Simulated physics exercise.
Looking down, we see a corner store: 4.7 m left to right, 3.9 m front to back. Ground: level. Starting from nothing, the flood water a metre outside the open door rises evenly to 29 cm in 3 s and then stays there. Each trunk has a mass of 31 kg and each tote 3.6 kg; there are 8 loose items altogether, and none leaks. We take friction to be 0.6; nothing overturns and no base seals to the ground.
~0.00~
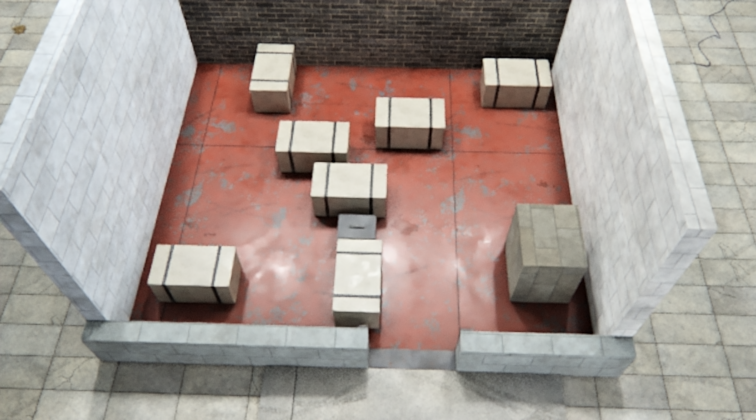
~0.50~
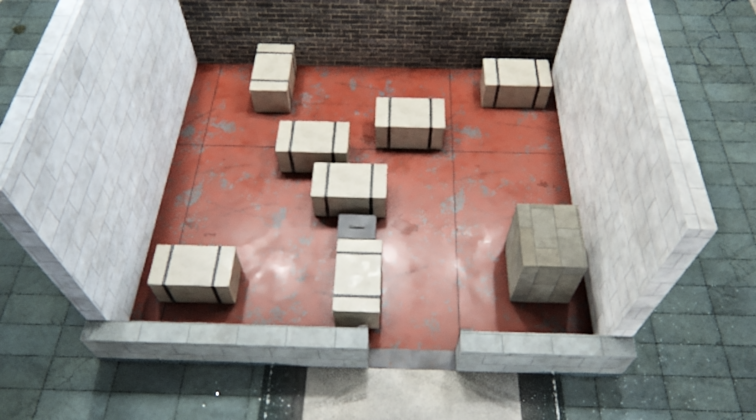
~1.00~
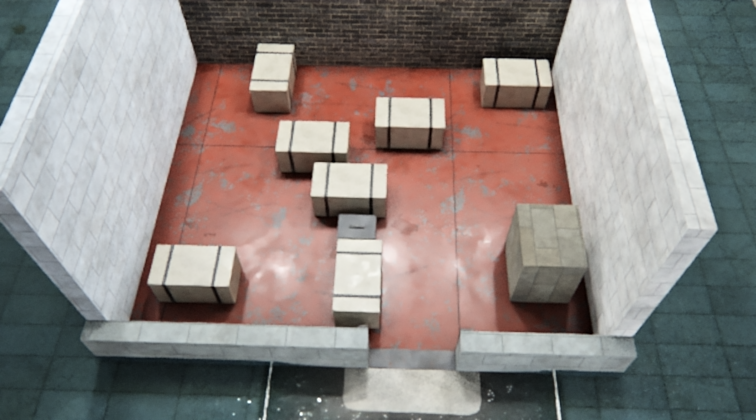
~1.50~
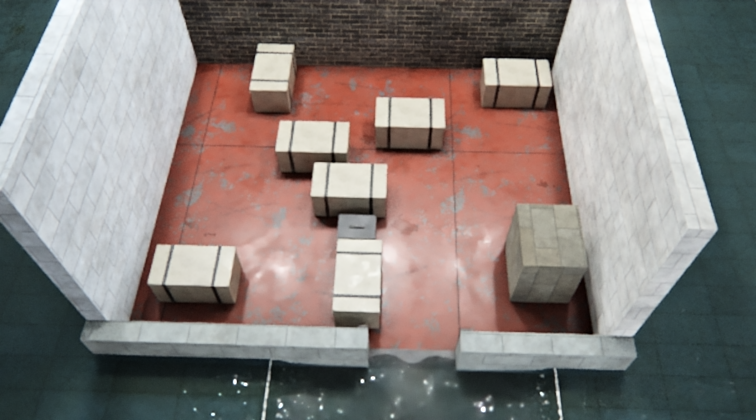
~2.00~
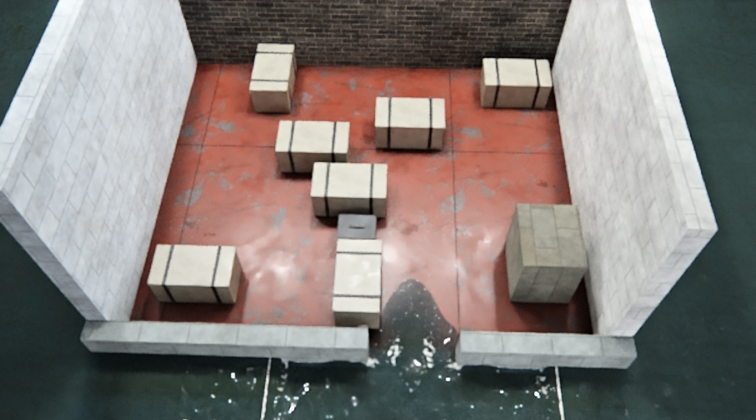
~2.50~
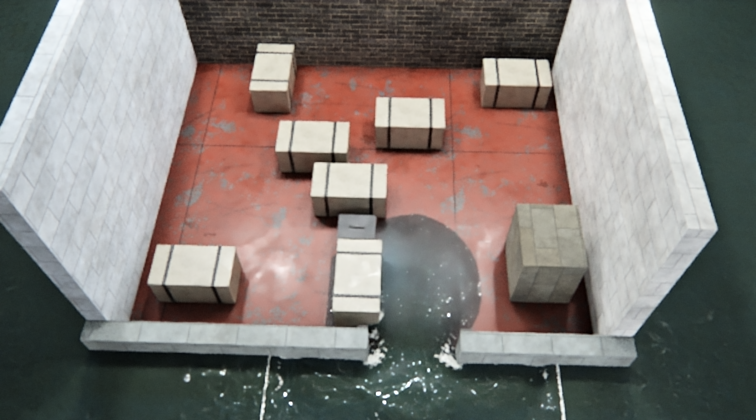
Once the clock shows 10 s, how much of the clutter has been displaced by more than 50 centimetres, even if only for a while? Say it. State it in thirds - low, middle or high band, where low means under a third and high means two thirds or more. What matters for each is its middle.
Middle band.
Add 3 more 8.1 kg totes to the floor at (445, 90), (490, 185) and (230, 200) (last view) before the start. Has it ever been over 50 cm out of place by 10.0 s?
Order as asked - exceeds the limit, exceeds the limit, falls below the limit.
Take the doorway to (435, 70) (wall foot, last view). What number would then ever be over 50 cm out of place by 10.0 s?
That would give 5.
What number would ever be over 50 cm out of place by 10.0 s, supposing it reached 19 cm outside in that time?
The count would be 1.
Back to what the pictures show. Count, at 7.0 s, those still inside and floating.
Just then, the number is 1.
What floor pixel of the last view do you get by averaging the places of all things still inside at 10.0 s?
At about (288, 179).
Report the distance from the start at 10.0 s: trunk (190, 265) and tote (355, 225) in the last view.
0 cm and 100 cm respectively.
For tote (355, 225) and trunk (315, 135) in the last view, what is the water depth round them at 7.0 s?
Close to 4 and 2 centimetres.
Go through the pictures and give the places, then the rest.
The first frame shows a trunk at (358, 274) rests on the ground; a trunk at (313, 136) rests on the ground; 0.0 m2 under water; 0 of 8 have shifted.
The second frame shows a trunk at (358, 274) rests on the ground; a trunk at (313, 136), on the bottom; 0.0 m2 under water; 0 of 8 have shifted.
The third frame shows a trunk at (358, 274) rests on the ground; a trunk at (313, 136), on the bottom; 0.0 m2 under water; 0 of 8 have shifted.
The fourth frame shows a trunk at (358, 274), on the bottom; a trunk at (313, 136), on the bottom; 0.0 m2 under water; 0 of 8 have shifted.
The fifth frame shows a trunk at (358, 274) rests on the ground; a trunk at (313, 136) rests on the ground; 0.4 m2 under water; 0 of 8 have shifted.
The sixth frame shows a trunk at (358, 274), on the bottom; a trunk at (313, 136), on the bottom; 1.5 m2 under water; 0 of 8 have shifted.
After 3.5 s 0 of 8 are over 50 cm from their spots; 0 afloat.
After 4.5 s 0 of 8 are over 50 cm from their spots; 0 afloat.
After 7.0 s 1 of 8 are over 50 cm from their spots; 1 afloat.
After 10.0 s 3 of 8 are over 50 cm from their spots, and 3 have been at some point; 3 afloat.
